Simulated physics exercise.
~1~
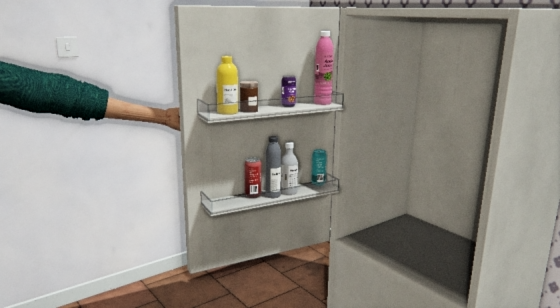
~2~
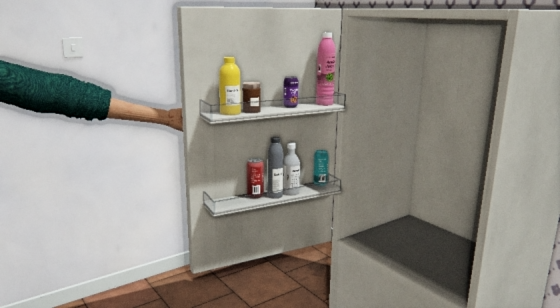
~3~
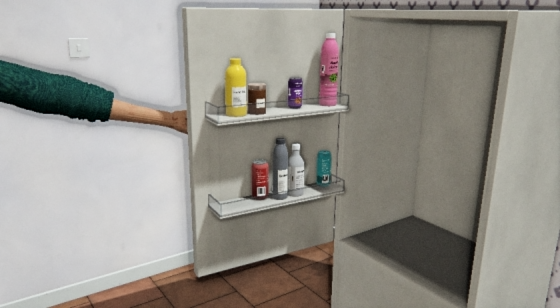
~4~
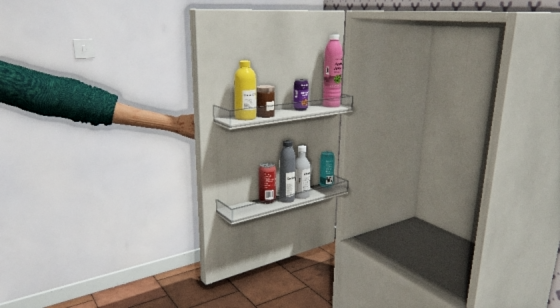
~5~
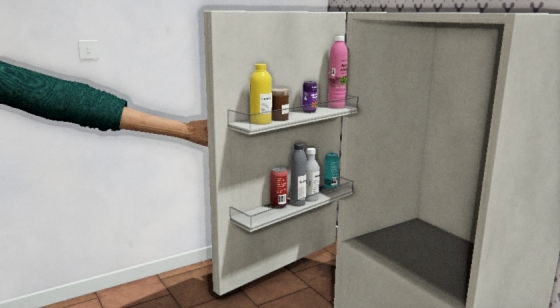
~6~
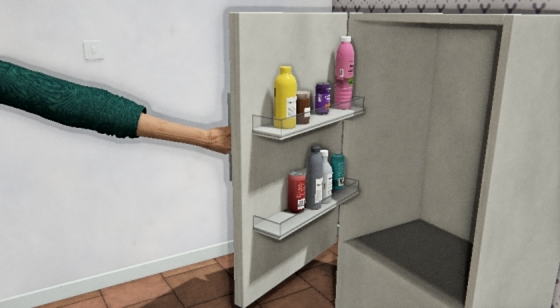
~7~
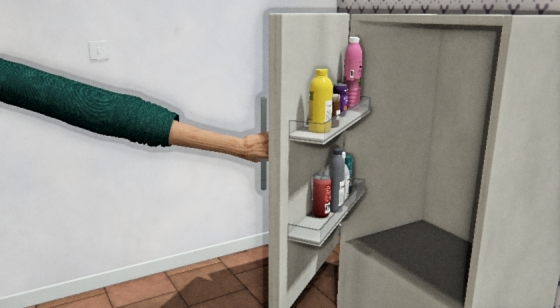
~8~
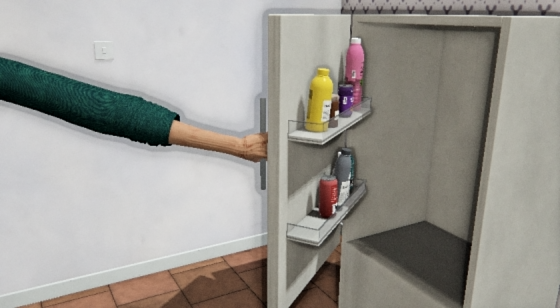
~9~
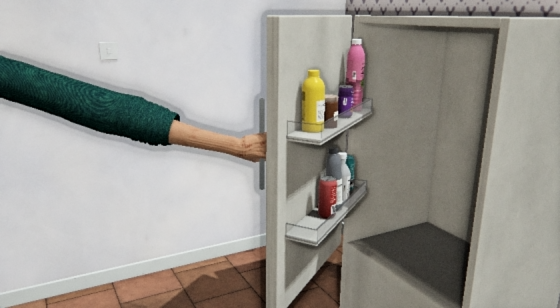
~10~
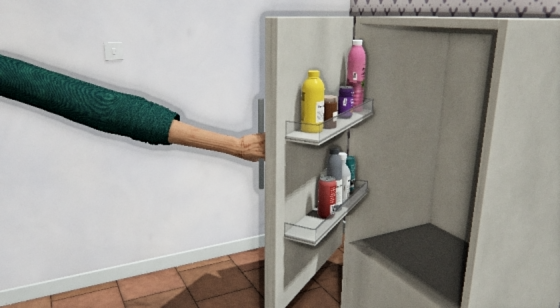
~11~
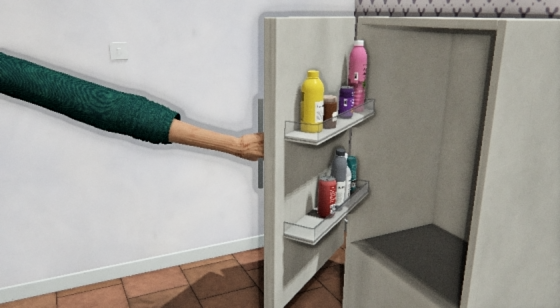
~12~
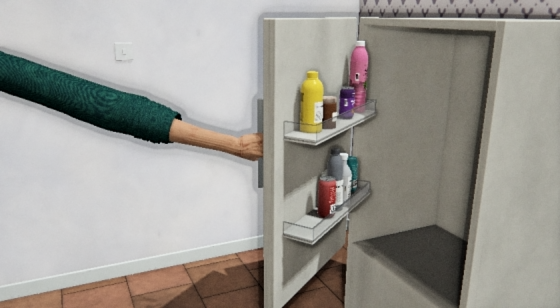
The video shows an arm in a green sleeve holding the open door of a pale fridge, its two racks lined with colourful bottles, cans and a jar. The hand swings the door partway towards shut and stops, and the containers remain standing on the racks.
